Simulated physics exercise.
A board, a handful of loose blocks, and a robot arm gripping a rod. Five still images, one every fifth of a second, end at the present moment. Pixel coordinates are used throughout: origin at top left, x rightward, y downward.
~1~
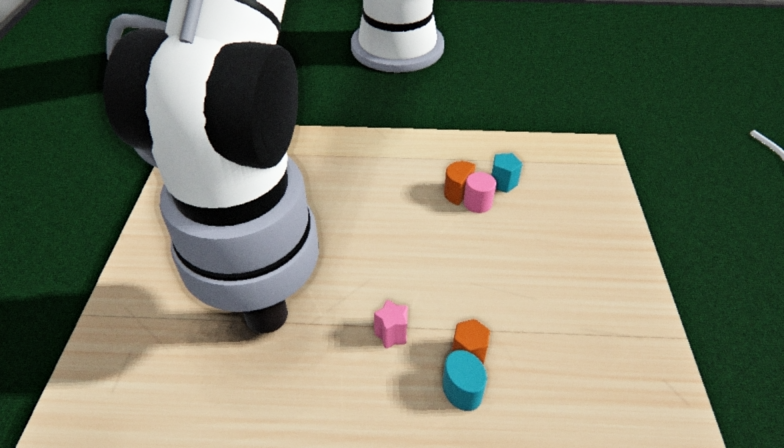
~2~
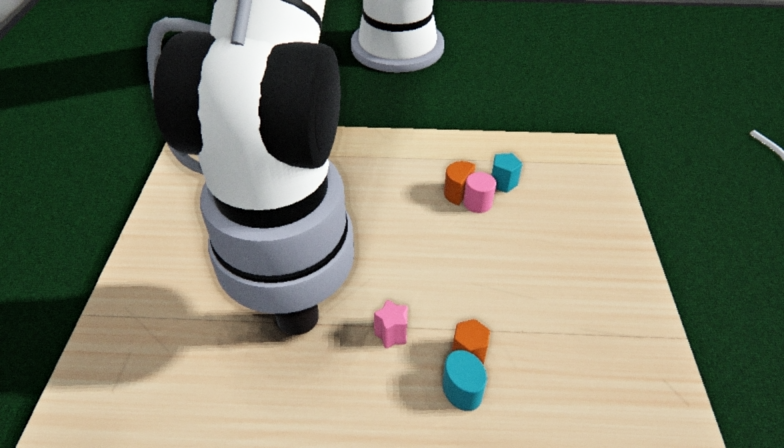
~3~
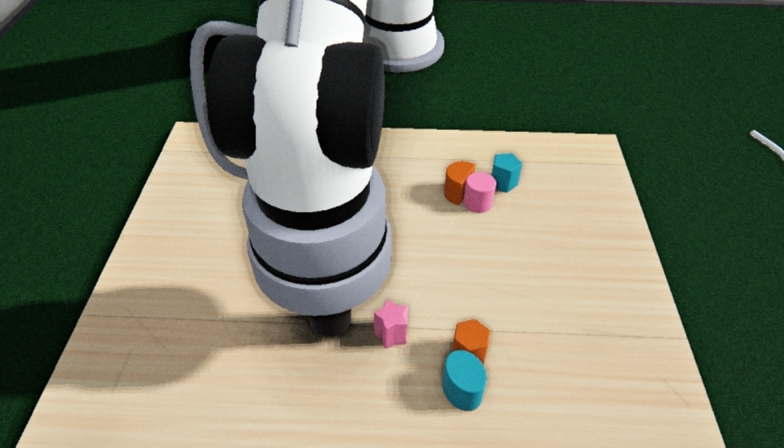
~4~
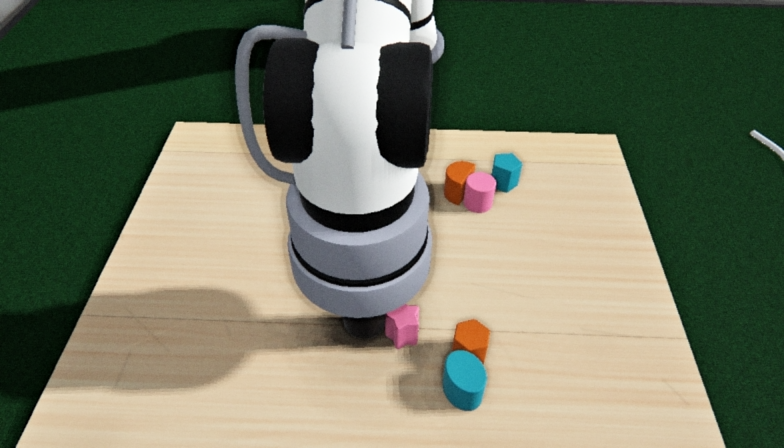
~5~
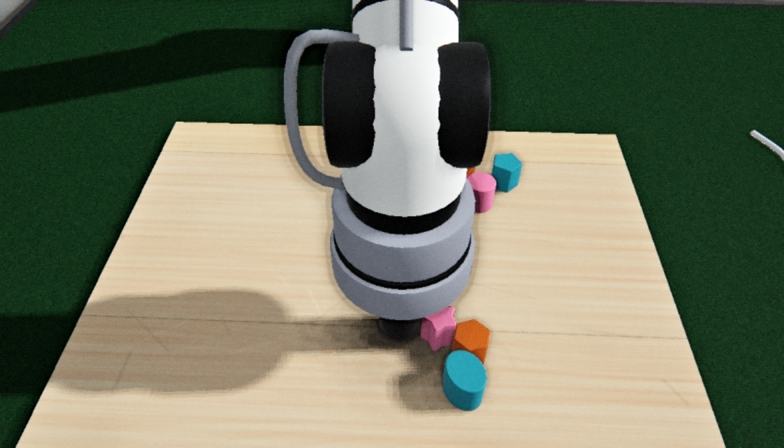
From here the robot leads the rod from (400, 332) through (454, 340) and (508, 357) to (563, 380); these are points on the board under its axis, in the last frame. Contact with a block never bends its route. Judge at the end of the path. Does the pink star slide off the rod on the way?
Going by the path, yes.
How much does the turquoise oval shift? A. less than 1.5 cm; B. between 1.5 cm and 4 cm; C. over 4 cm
Letter A.
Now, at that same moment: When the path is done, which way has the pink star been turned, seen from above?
Verdict: Counterclockwise.
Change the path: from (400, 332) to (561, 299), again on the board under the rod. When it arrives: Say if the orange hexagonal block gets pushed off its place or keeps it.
It travels a centimetre or more.
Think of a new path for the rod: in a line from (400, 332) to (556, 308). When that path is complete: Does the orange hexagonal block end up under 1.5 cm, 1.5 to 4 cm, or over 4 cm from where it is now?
The 1.5 to 4 cm band.
On the path given first. One third of the way, rod at (457, 332); pink star at (492, 312), turned 50° anticlockwise; orange hexagonal block at (508, 342), turned 85° clockwise.
Two thirds of the way, rod at (512, 350); pink star at (528, 311), turned 95° anticlockwise; orange hexagonal block at (550, 362), turned 100° clockwise.
At the end, rod at (566, 373); pink star at (530, 311), turned 105° anticlockwise; turquoise oval still; orange hexagonal block at (605, 392), turned 110° clockwise.
